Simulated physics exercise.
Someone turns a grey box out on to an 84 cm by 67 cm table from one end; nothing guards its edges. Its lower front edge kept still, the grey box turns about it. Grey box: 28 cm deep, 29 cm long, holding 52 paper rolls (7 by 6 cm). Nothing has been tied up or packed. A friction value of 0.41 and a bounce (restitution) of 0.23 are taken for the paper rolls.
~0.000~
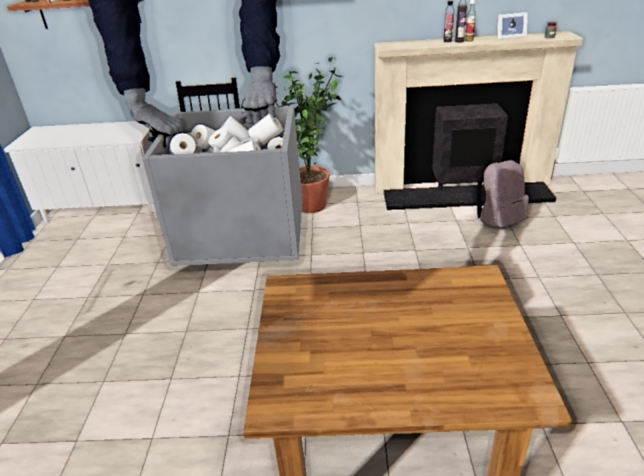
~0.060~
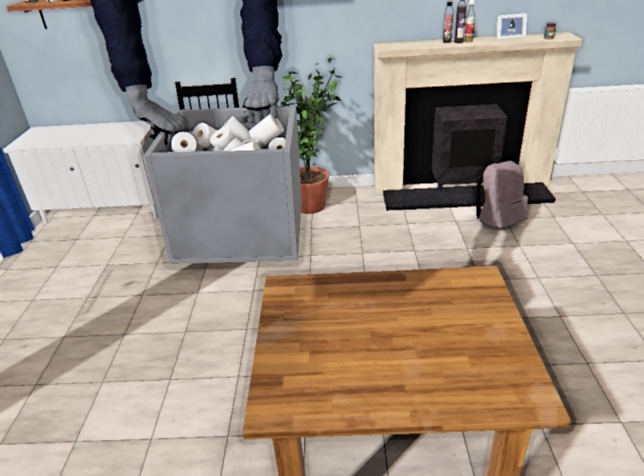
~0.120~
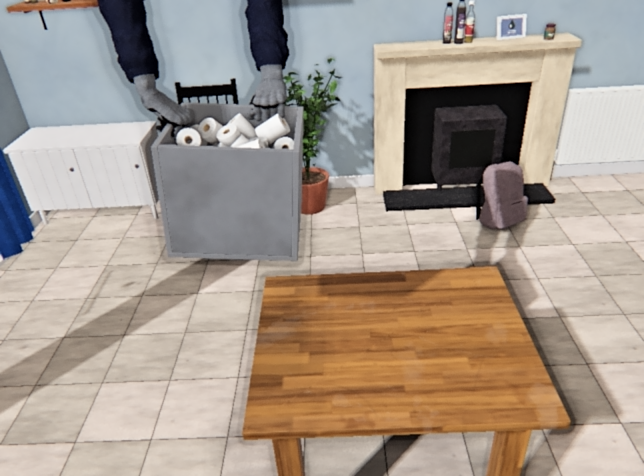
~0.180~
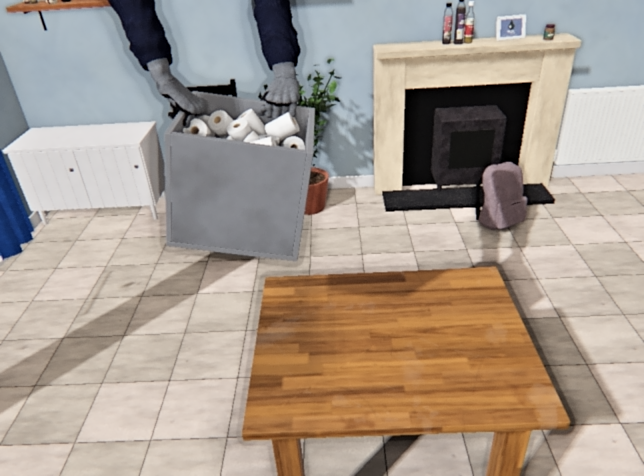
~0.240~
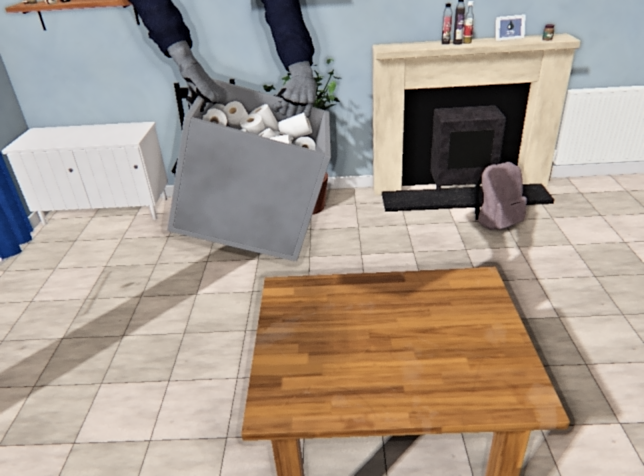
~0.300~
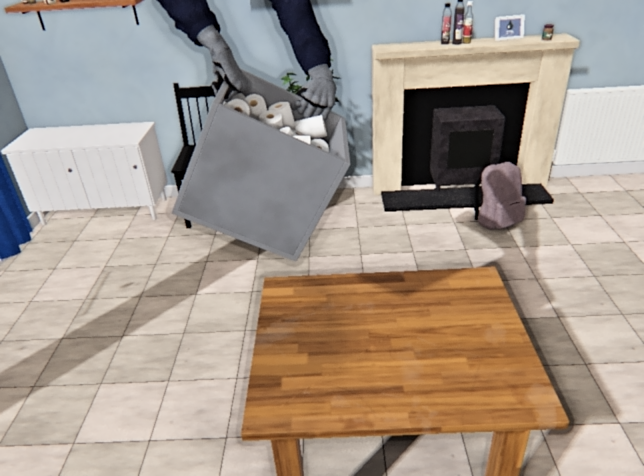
In a tiled room, gloved hands tilt a grey box of paper rolls rightward.
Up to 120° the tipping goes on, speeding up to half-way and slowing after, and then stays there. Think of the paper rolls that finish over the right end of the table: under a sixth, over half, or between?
Of them, one-sixth up to one-half end up over the right end of the table.
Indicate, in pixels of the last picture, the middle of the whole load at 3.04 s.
I'd put the middle close to (474, 457) in the last view.
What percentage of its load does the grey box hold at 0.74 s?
Some 85 per cent, more or less.
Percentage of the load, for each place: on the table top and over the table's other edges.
Shares: Approx. 50 % and 15 %.
After 0.74 s, tilt 106°; 44 still in the grey box and 8 in the air.
After 1.29 s, tilt 120°; 3 still in the grey box, 31 on the table top, 11 over the right end of the table, 1 over the table's other edges and 6 in the air.
After 2.05 s, tilt 120°; 29 on the table top, 15 over the right end of the table and 8 over the table's other edges.
Final count (at 3.04 s), 25 on the table top, 18 over the right end of the table and 9 over the table's other edges. Asked share, 18 of 52, 35 per cent.
